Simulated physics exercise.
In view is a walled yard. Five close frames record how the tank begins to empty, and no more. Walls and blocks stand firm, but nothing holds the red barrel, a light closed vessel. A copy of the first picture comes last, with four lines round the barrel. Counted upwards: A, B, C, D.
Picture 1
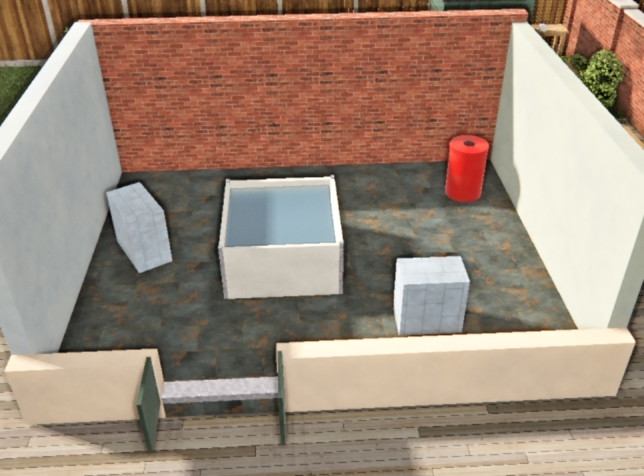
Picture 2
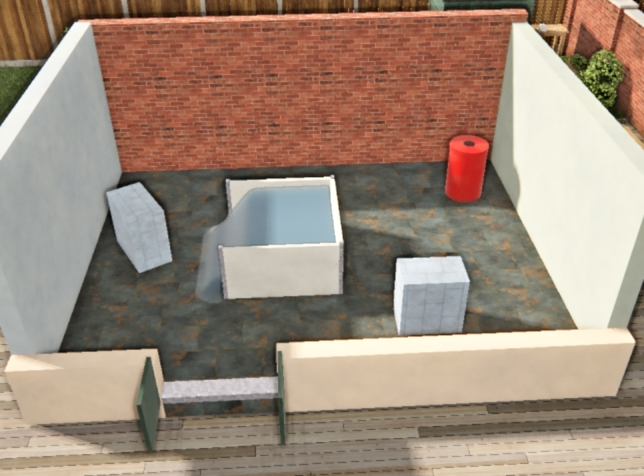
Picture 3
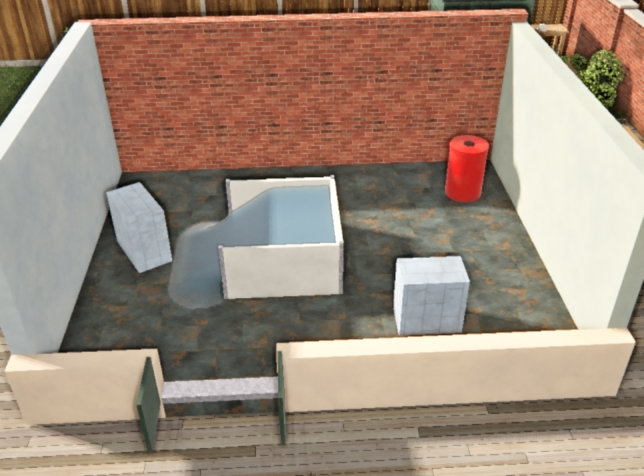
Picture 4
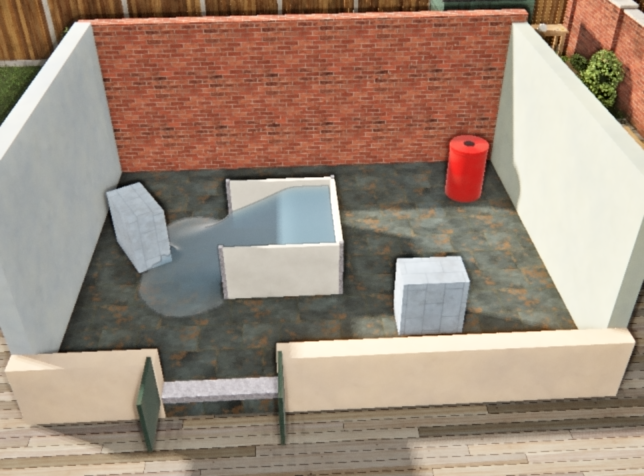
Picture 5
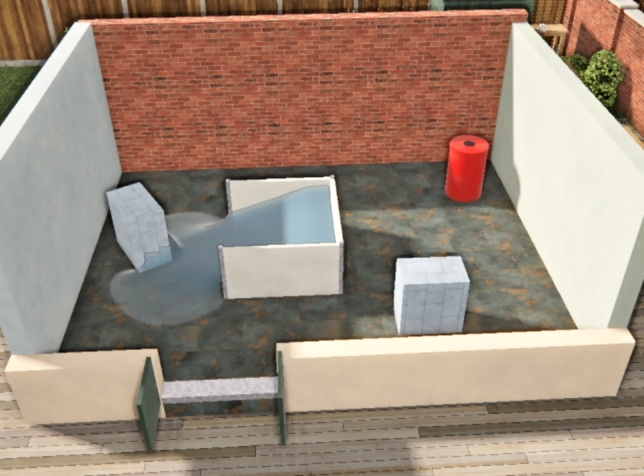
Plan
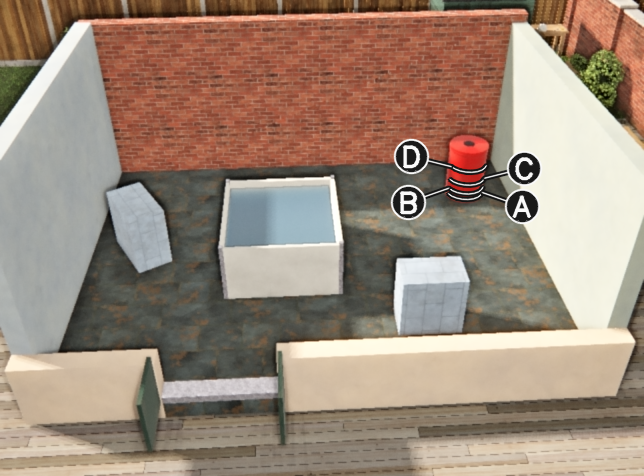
Water pouring from the open left side of a white tank in a walled yard, spreading leftward around a grey block.
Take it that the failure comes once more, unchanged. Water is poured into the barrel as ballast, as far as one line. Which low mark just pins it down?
Line A just does it.
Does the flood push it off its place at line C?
No, that is safe.
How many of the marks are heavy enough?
All of them.
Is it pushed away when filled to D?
No, not at all.
On the marked copy, A at (467, 199); B at (468, 194); C at (469, 185); D at (471, 172); from the bottom up A, B, C, D.
With A, it does not move.
With B, it does not move.
With C, it does not move.
With D, it does not move.
